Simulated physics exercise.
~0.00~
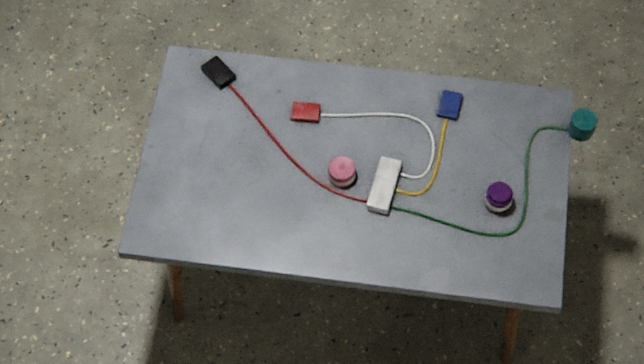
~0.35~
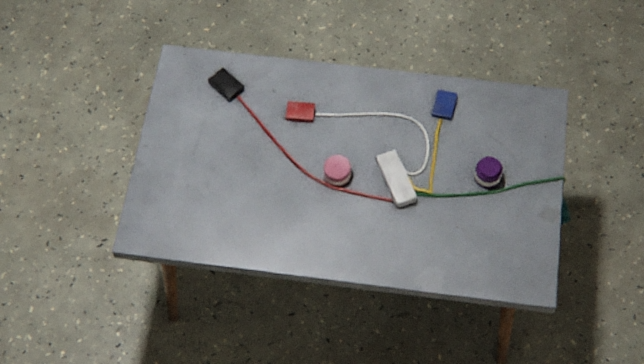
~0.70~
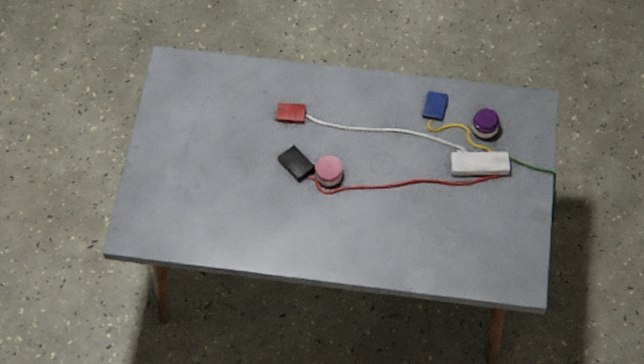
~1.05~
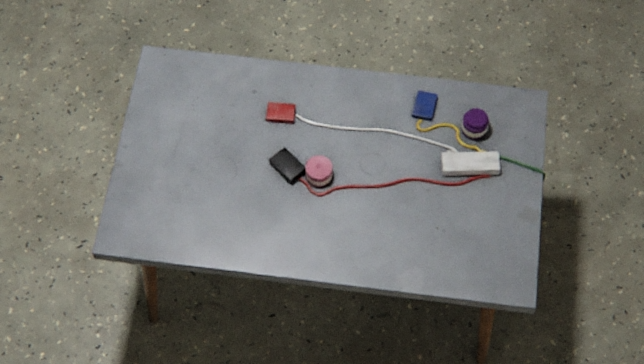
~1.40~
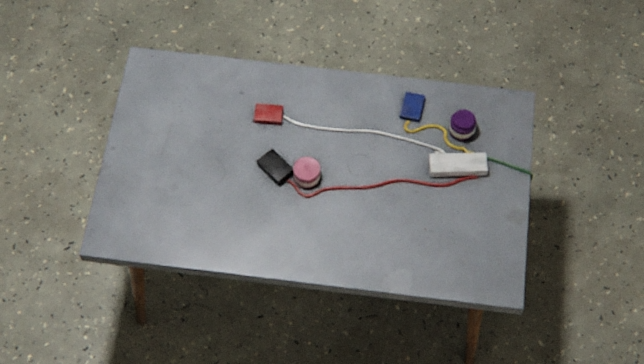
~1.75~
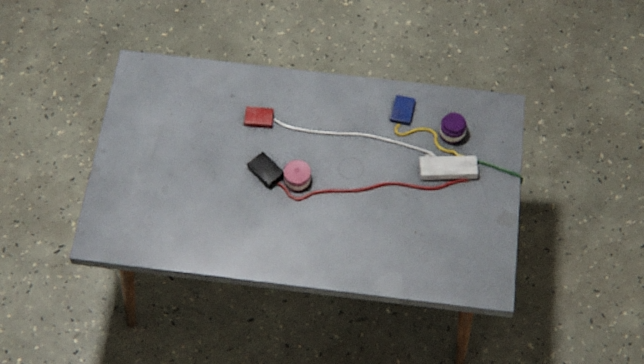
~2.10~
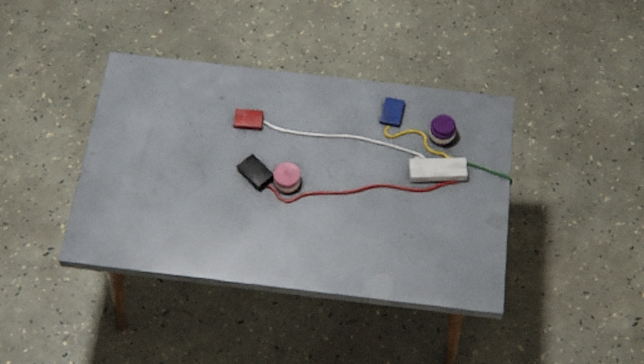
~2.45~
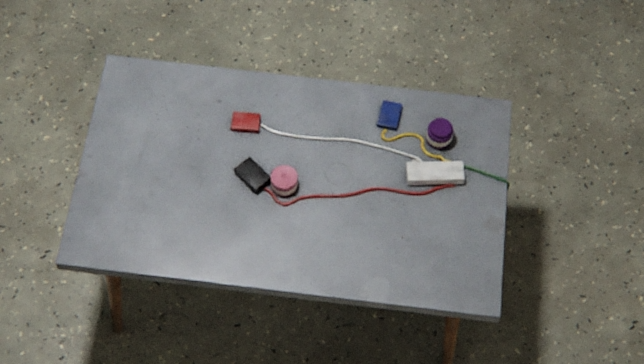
A gray table held small colored items wired to a white strip when the teal one dropped off the right edge, dragging the strip rightward, pulling the black box toward the pink canister and shifting the purple jar upward, before everything left on top settled.
